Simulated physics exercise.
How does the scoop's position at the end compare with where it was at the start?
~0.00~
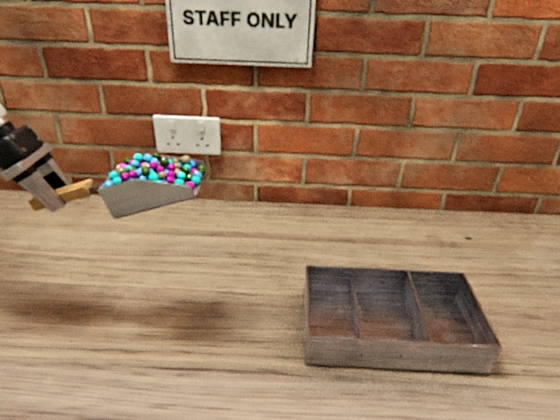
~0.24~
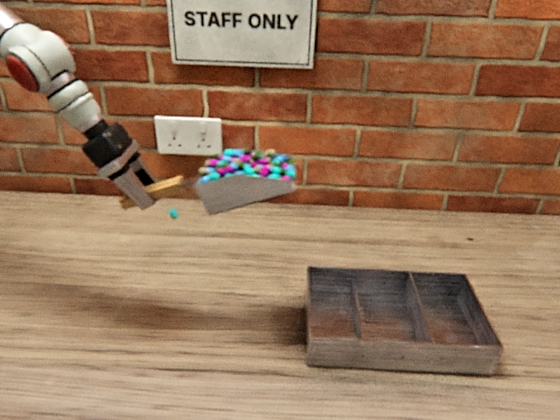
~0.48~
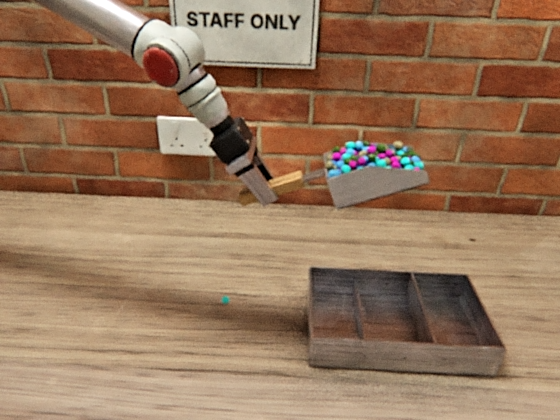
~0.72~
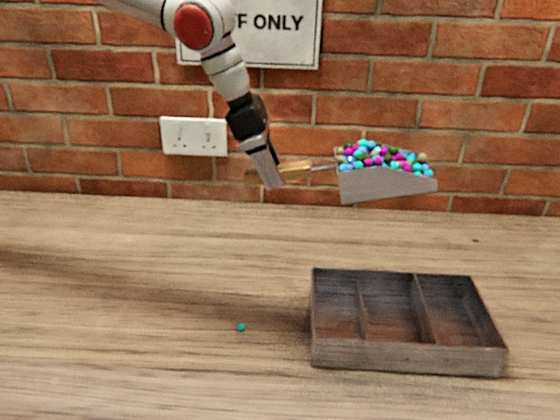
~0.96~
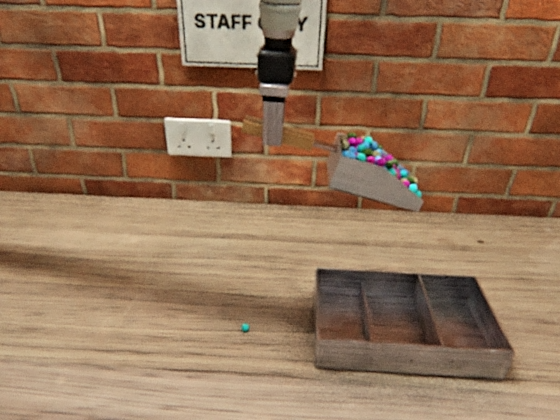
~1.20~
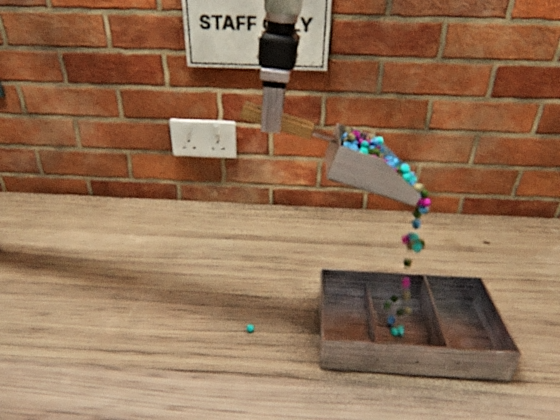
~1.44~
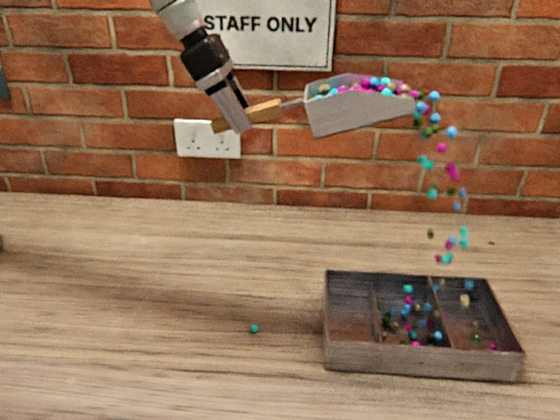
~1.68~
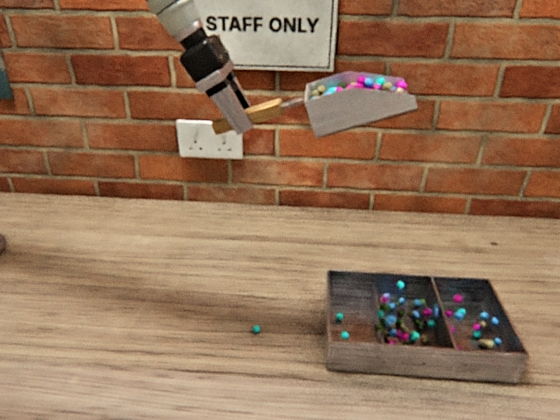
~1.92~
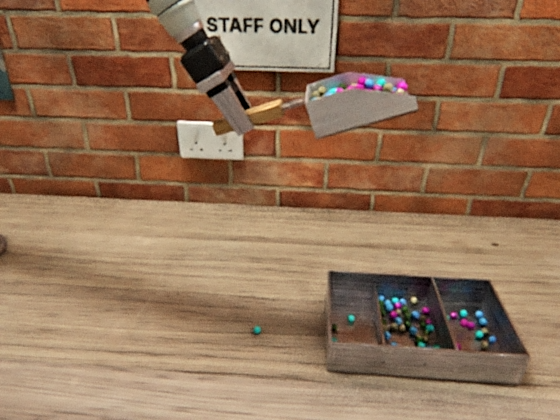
The scoop starts on the left, low against the brick wall near the socket, and ends farther right and higher up, above the divided tray.
